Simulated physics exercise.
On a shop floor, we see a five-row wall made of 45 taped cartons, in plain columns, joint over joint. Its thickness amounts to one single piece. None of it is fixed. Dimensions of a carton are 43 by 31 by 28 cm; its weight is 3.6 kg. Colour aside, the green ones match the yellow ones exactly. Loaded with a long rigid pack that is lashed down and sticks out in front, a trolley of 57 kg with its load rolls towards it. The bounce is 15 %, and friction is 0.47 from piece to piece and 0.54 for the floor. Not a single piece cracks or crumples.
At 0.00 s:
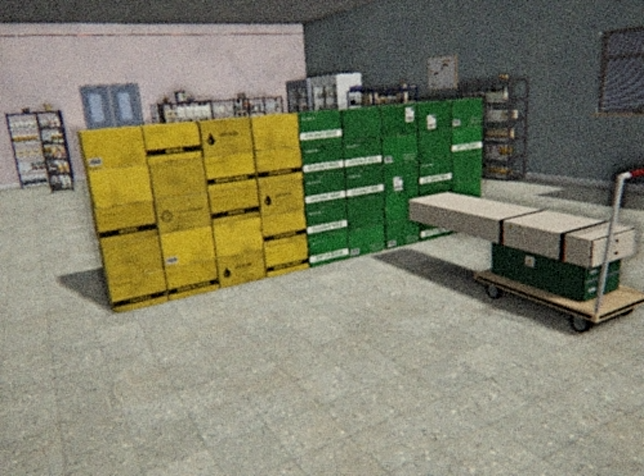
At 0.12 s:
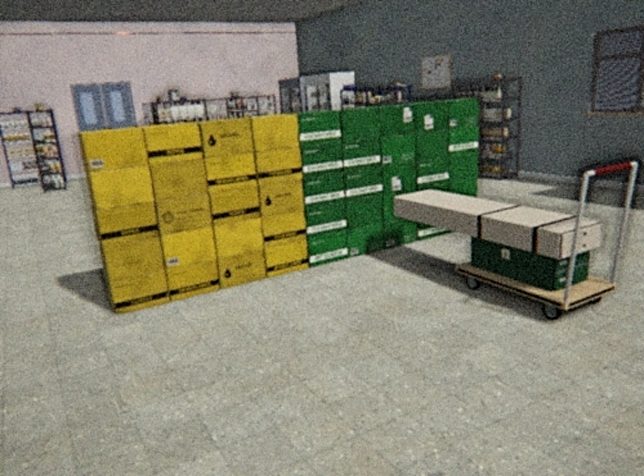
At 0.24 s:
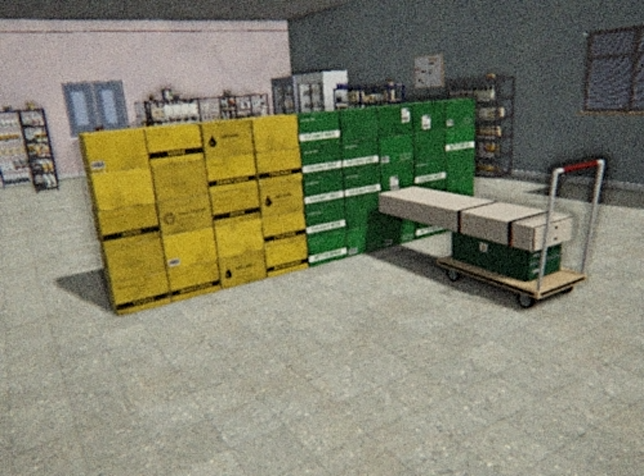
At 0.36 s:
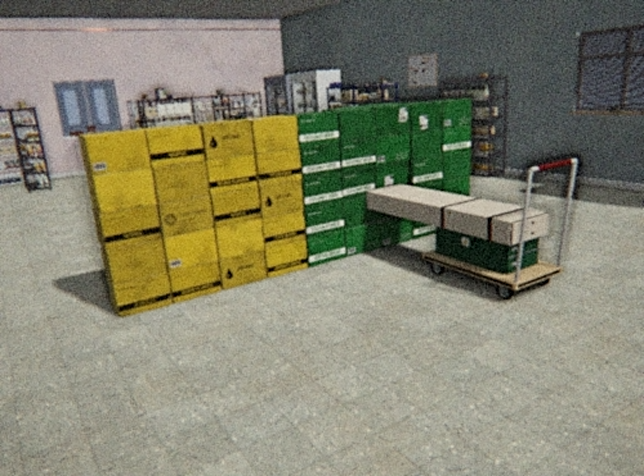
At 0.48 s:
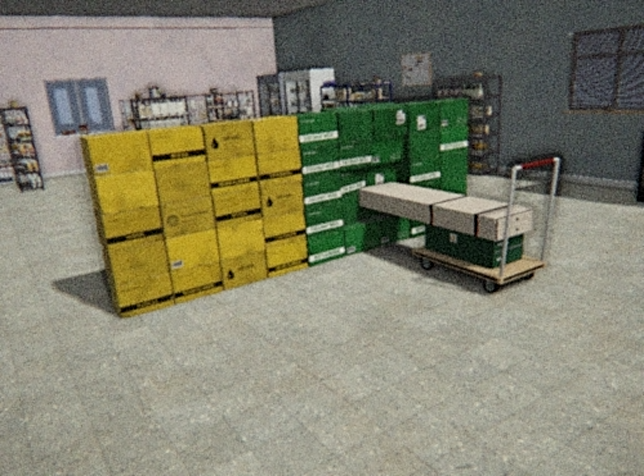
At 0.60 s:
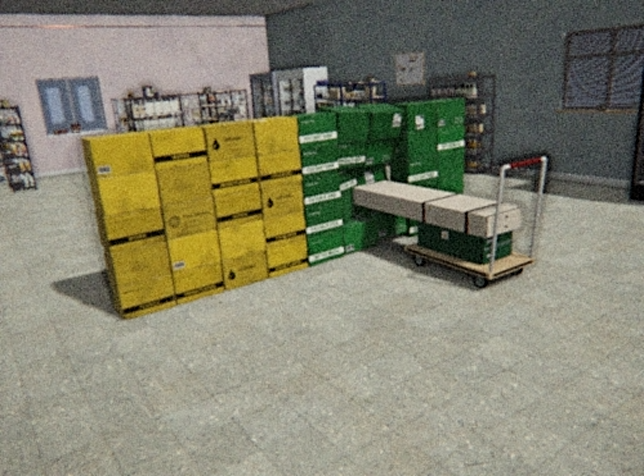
A wall of yellow cartons on the left and green ones on the right stands on the pale tiled floor of a shop, seen from slightly above, with shelves behind. From the right, a flat trolley with a red-topped handle rolls in, carrying a green box and a long beige pack strapped on top. The pack's front end pushes into the green cartons, shifting and tilting several, while the yellow ones stay still and the camera drifts slightly.
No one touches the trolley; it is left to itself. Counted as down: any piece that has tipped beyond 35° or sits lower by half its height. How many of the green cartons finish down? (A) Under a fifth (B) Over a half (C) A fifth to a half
Option C: A fifth to a half.
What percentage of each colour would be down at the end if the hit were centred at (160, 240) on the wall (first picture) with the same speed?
Then yellow ends 40 per cent down and green 0 per cent.
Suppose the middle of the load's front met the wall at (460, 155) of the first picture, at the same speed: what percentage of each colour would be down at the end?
Yellow 0, green 30 per cent.
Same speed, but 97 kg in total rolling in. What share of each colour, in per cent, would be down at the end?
You'd get yellow at 0 and green at 40 per cent down.
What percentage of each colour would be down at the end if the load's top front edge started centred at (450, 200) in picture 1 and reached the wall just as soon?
Result - yellow: 0%; green: 30%.
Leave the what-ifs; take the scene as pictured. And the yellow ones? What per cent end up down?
Yellow share down - 0 in a hundred.
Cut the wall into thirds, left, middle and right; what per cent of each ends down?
0 / 30 / 30 %, left to right.
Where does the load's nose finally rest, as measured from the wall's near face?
It ends up roughly 90 cm beyond.
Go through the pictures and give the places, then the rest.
In the first frame (each place is the centre of the face we see best; the camera moves round a little), load (413, 207) 55 cm short of the wall; top green carton (400, 120); top yellow carton (276, 132); all as stacked.
In the second frame, load (398, 203) 34 cm short of the wall; top green carton (398, 120).
In the third frame, load (383, 200) 13 cm short of the wall; top green carton (396, 121).
In the fourth frame, load (370, 197) 58 mm into the wall's line; top green carton (394, 120) tilted 4°; 7 have shifted.
In the fifth frame, load (362, 195) 19 cm into the wall's line; top green carton (391, 123) tilted 8°; 8 have shifted.
In the sixth frame, load (356, 193) 29 cm into the wall's line; top green carton (388, 125) tilted 13°; top yellow carton (277, 136); steepest lean 15°, the carton at (372, 172); 9 have shifted.
By 0.72 s, load 37 cm past the wall's line, still rolling; 2 of the 25 green cartons down (2 of 45 in all colours); top green carton tilted 12°.
By 0.92 s, load 50 cm past the wall's line, still rolling; 4 of the 25 green cartons down (4 of 45 in all colours); top green carton tilted 20°, 16 cm lower.
By 1.18 s, load 64 cm past the wall's line, still rolling; 8 of the 25 green cartons down (8 of 45 in all colours); top green carton tilted 10°, 50 cm lower.
By 1.50 s, load 78 cm past the wall's line, still rolling; 8 of the 25 green cartons down (8 of 45 in all colours); top green carton 52 cm lower.
When it is over (2.4 s), load 89 cm past the wall's line, stopped; 8 of the 25 green cartons down (8 of 45 in all colours); top green carton 52 cm lower; top yellow carton unmoved. That is 32 per cent. In pixels of the last frame, middles, top green carton near (360, 164), top yellow carton near (268, 135).
